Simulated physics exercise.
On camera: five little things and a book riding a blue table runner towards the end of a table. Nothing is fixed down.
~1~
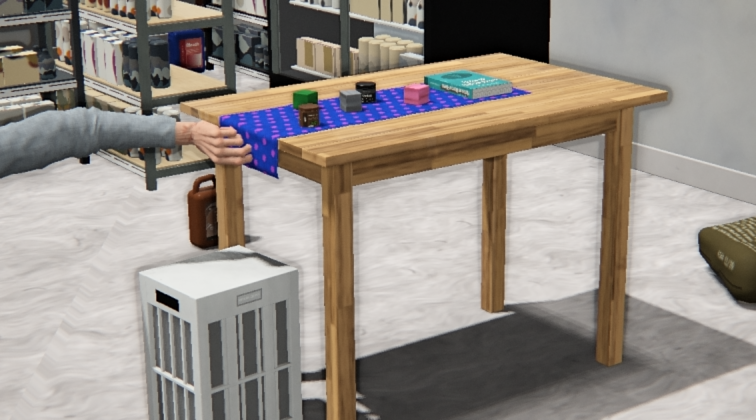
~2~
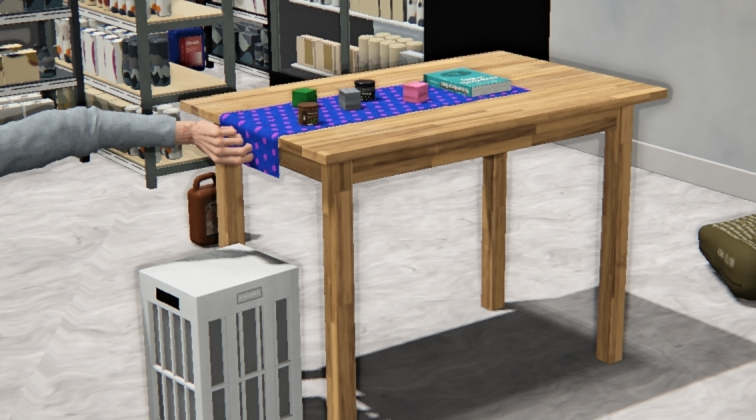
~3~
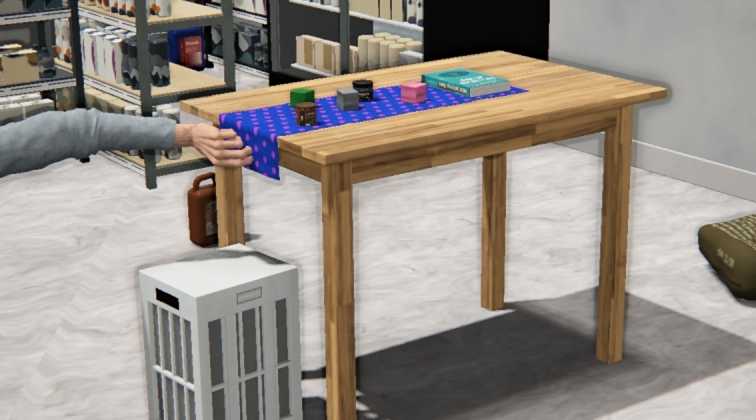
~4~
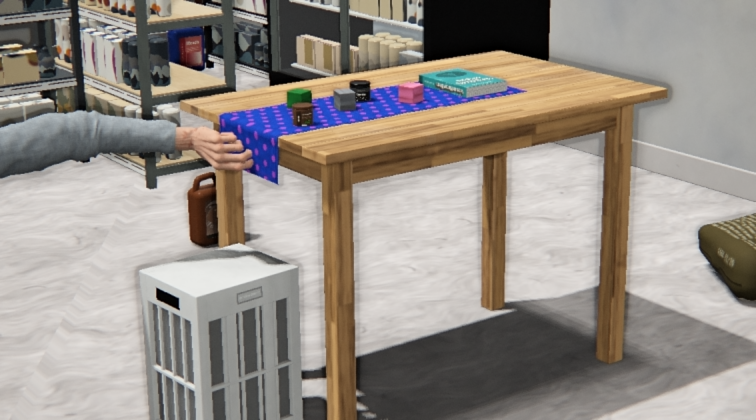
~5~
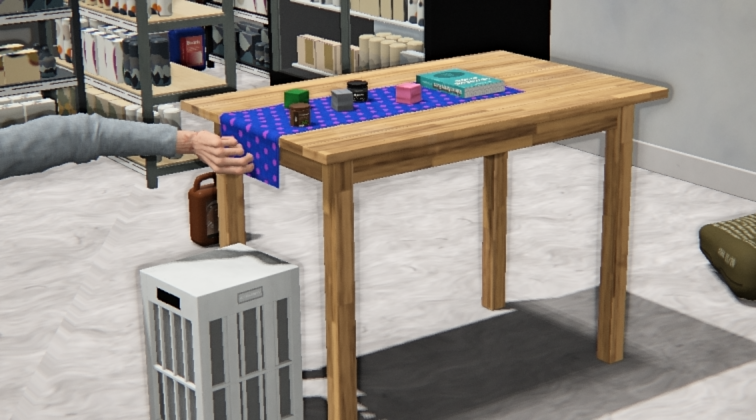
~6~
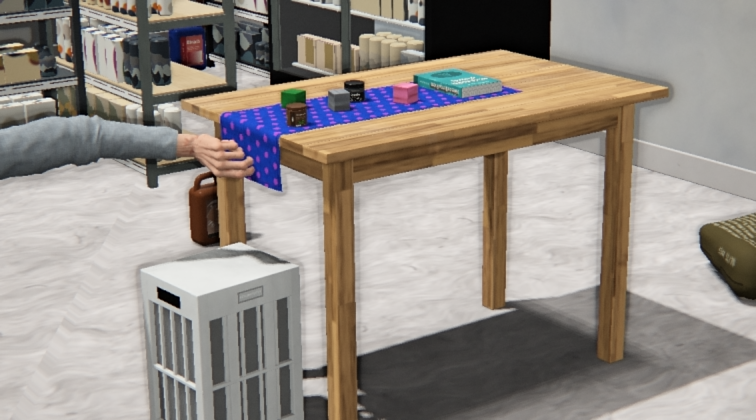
A hand at the left end of a wooden table tugged a blue patterned runner slightly down over the edge, and the small cubes, little pots and teal book on it slid a little to the left.
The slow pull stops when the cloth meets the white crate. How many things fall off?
The count of fallen things is two.
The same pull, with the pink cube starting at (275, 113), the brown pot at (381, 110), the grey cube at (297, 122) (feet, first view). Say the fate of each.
The pink cube falls; the brown pot keeps its place on top; the grey cube drops off.
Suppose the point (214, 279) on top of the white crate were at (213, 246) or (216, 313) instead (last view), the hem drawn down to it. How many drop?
The count: 1 and 3.
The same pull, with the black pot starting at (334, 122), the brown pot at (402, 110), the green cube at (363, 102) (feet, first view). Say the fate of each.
The black pot is carried off; the brown pot remains up; the green cube remains up.
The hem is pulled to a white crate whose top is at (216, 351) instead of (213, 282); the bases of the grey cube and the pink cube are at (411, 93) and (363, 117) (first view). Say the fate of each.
The grey cube remains up, the pink cube drops off.
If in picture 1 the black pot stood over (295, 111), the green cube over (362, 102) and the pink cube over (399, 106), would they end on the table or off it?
The black pot drops off; the green cube does not fall; the pink cube survives.
Soon after, hem near (251, 234); brown pot gone.
Then, hem on the crate; brown pot and green cube gone.
At rest, hem on the crate; brown pot and green cube gone. It carries off two.
